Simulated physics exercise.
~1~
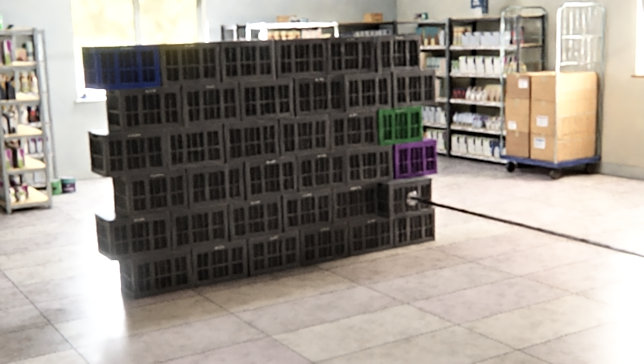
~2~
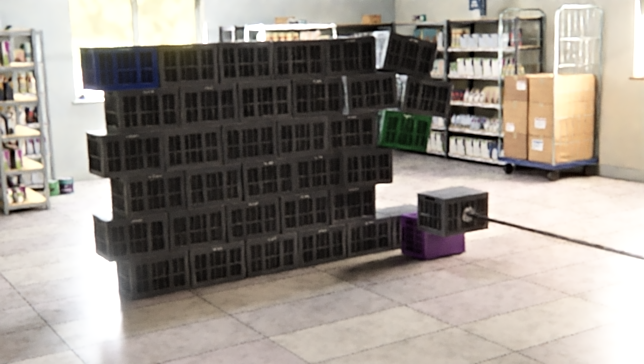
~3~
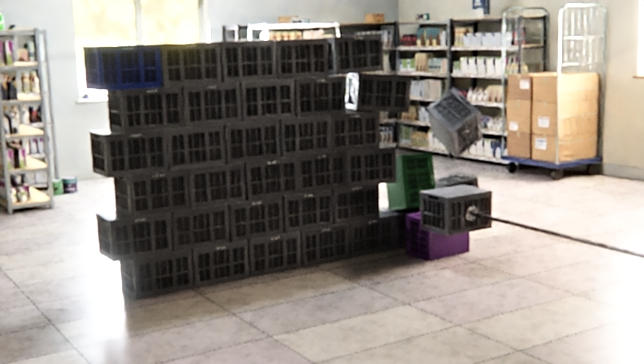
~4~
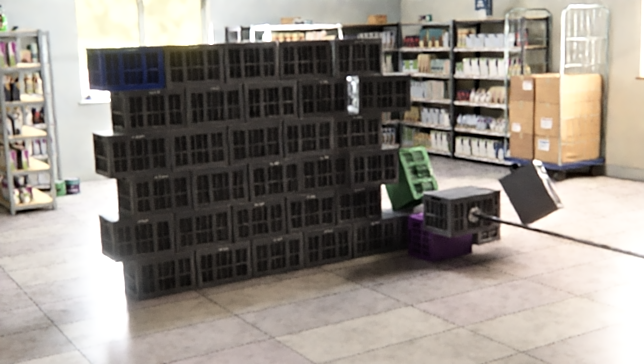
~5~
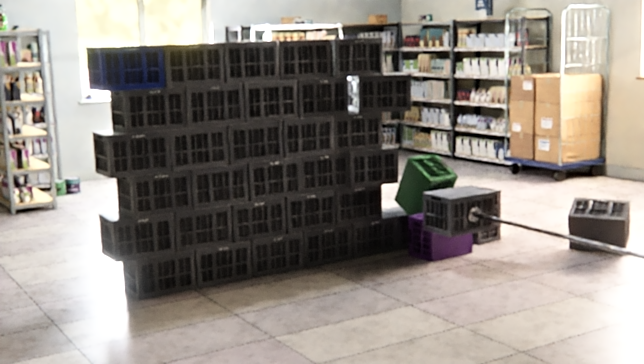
On a shop floor, a rod pulls a crate from a wall and several others tumble.
